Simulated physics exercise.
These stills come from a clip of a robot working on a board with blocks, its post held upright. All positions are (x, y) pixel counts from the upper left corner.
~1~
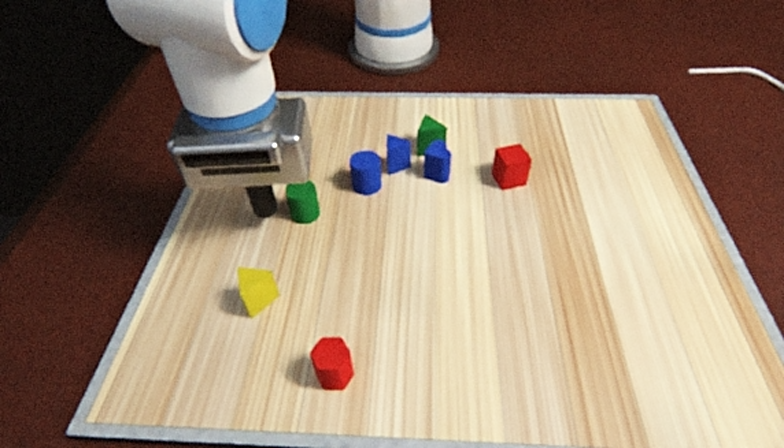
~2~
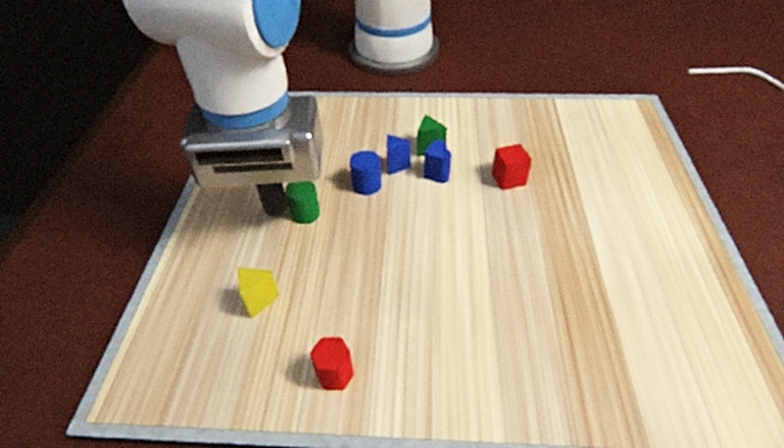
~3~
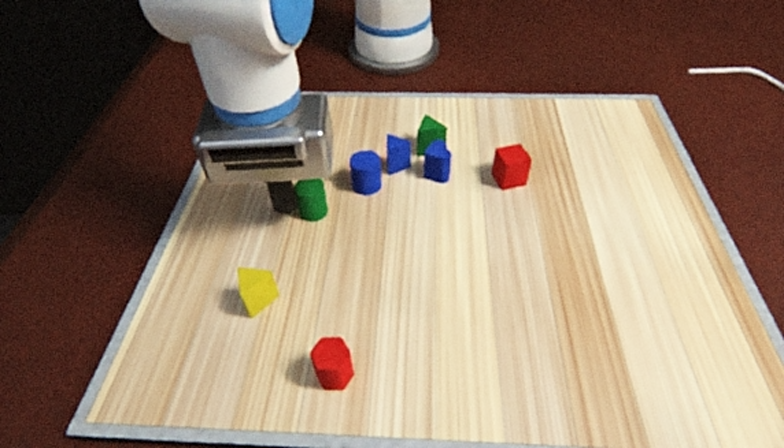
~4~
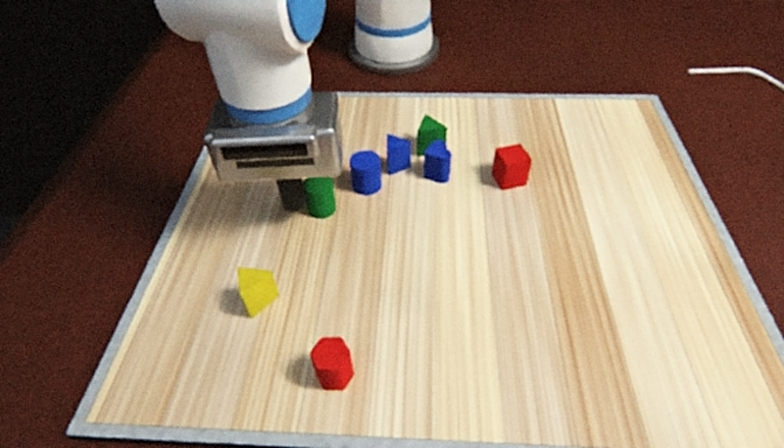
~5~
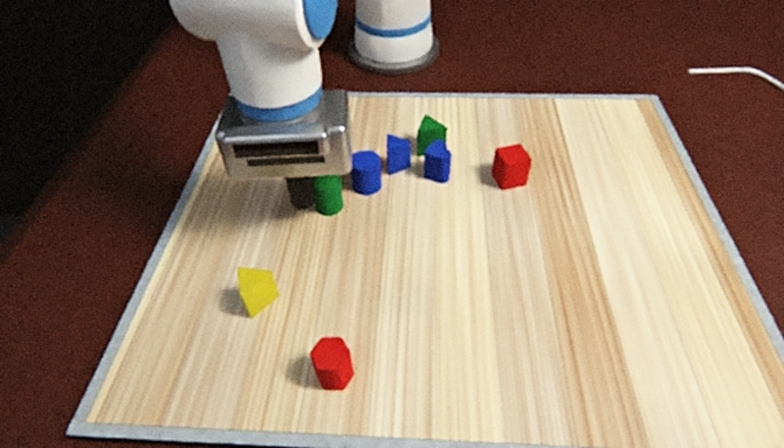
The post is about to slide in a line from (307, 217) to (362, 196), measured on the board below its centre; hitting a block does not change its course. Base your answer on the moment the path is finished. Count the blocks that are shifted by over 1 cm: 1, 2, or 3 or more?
Three or more move.
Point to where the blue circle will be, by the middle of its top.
My best guess is (392, 141).
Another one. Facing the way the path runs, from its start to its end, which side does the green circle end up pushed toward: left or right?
It shifts leftward.
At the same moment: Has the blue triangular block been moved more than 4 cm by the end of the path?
No, it doesn't check out.
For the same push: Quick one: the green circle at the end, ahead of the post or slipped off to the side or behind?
It is still ahead of the post.
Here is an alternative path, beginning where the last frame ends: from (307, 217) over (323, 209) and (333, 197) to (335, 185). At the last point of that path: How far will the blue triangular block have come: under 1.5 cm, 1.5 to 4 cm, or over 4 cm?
Short, under 1.5 cm.
What follows on the original path. Halfway along, post (333, 190); green circle (352, 168); blue circle (375, 154).
At the end, post (360, 181); green circle (372, 155); blue circle (392, 141); blue triangular block (412, 131), turned 50° anticlockwise.
